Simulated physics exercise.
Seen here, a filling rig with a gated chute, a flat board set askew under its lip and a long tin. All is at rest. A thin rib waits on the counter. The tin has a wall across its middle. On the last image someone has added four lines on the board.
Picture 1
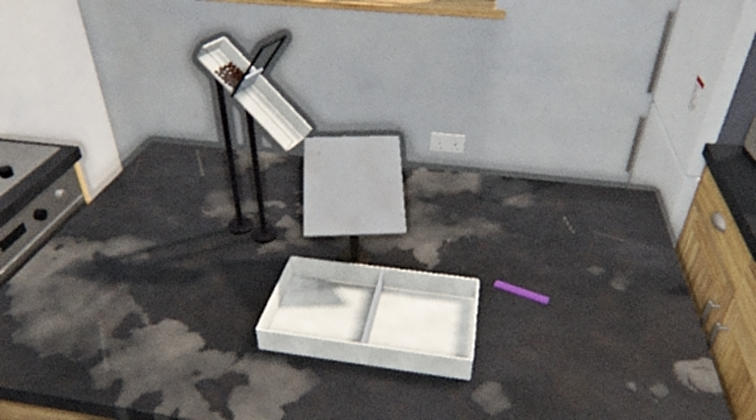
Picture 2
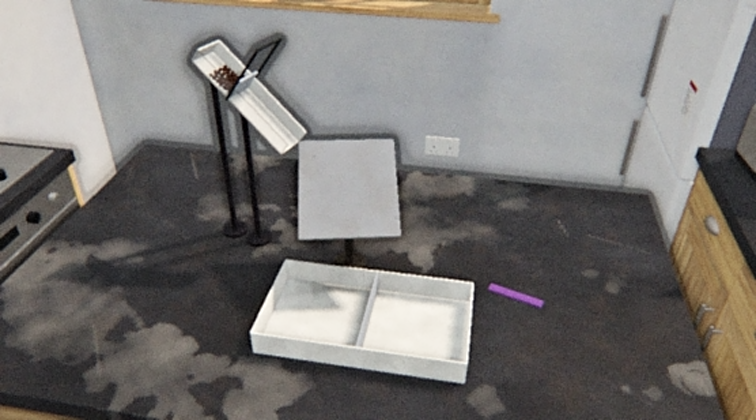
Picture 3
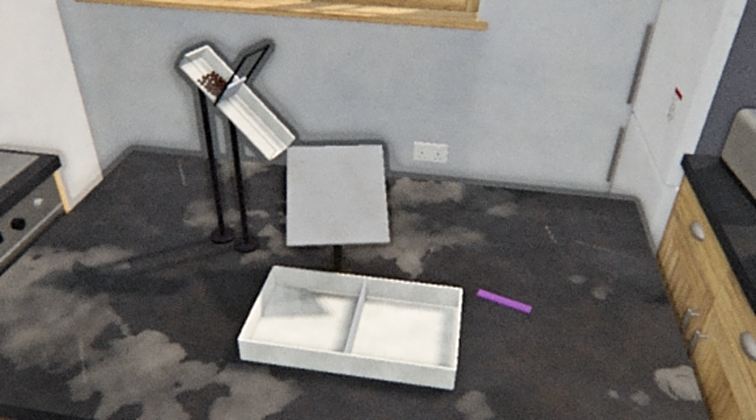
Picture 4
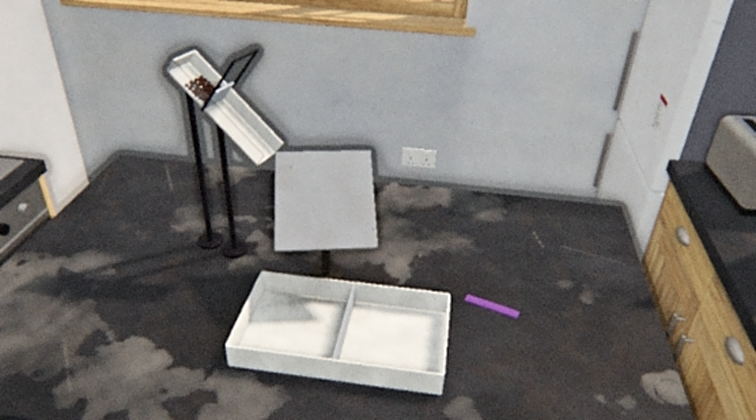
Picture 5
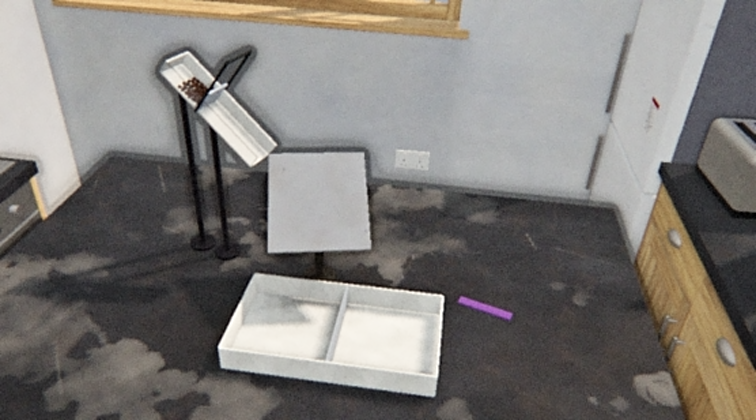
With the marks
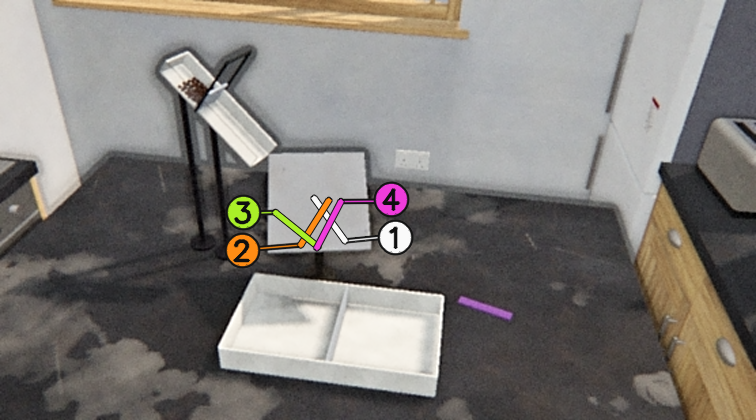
The footage shows a raised chute holding small brown berries above a tilted grey board and a white two-compartment tin, with a purple strip lying to the right on a dark counter; only the view shifts slightly, while the objects stay still.
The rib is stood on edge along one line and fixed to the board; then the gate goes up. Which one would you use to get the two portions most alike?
Best: 1.
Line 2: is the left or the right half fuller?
The left half.
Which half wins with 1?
More lands on the right.
On the marked copy, line 1 from (314, 198) to (345, 240); line 2 from (328, 200) to (300, 245); line 3 from (275, 212) to (318, 246); line 4 from (340, 201) to (316, 247).
Choosing 1, of what is caught, about a third in the left half, about two thirds in the right.
Choosing 2, of what is caught, nearly all in the left half, a stray few in the right.
Choosing 3, of what is caught, a small part in the left half, nearly all in the right.
Choosing 4, of what is caught, nearly all in the left half, a stray few in the right.
